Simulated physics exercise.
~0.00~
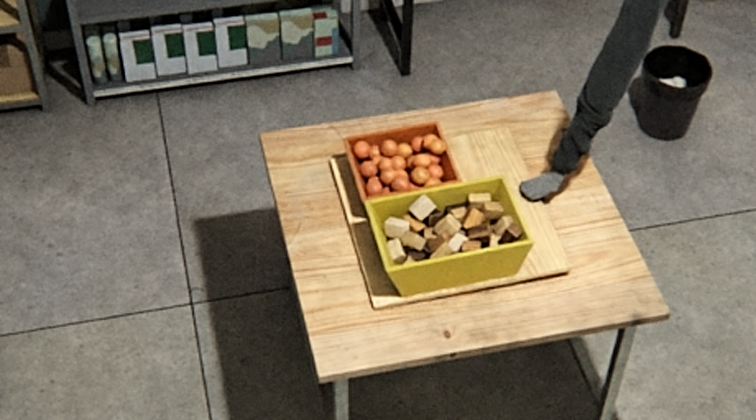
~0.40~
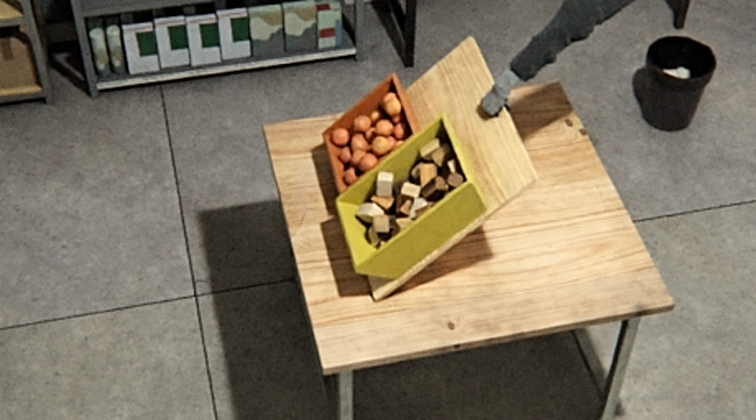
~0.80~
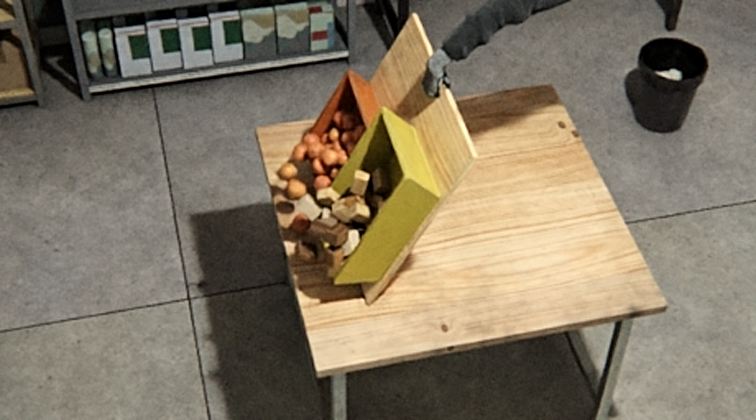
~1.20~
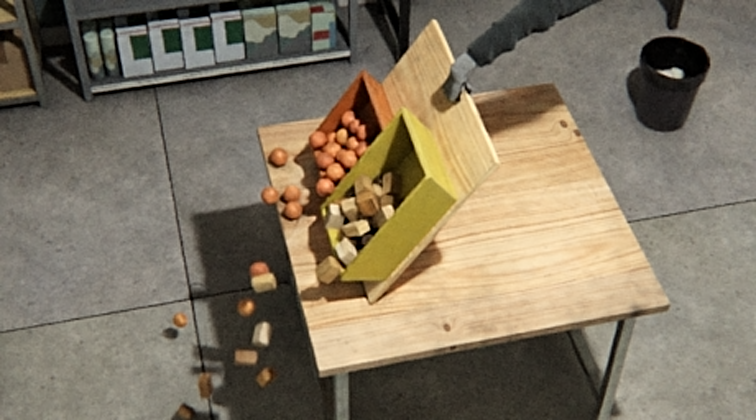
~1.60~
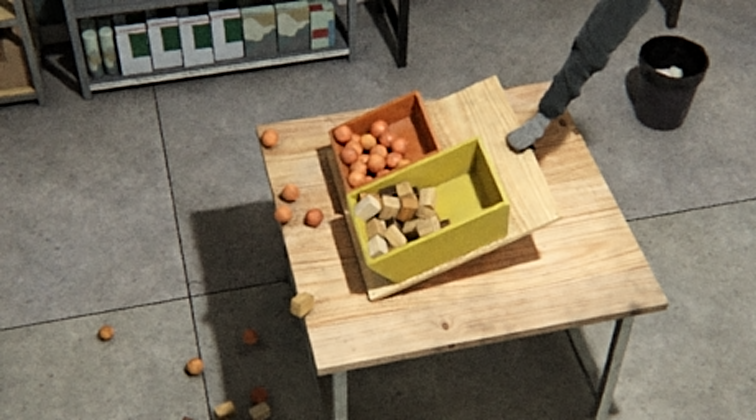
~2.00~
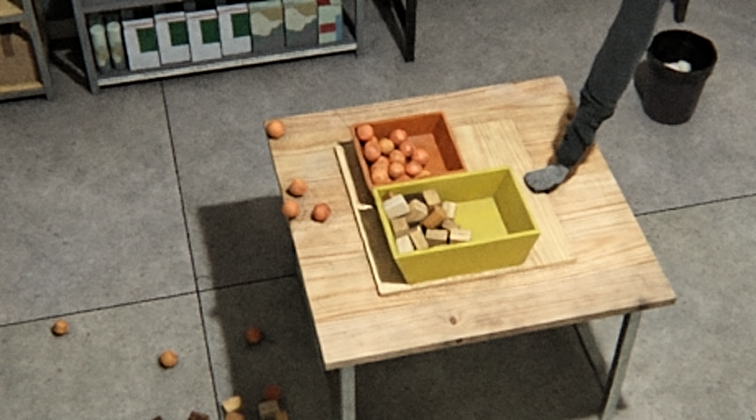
A gloved hand tips two tubs left, spilling some blocks and oranges, then lowers them flat.
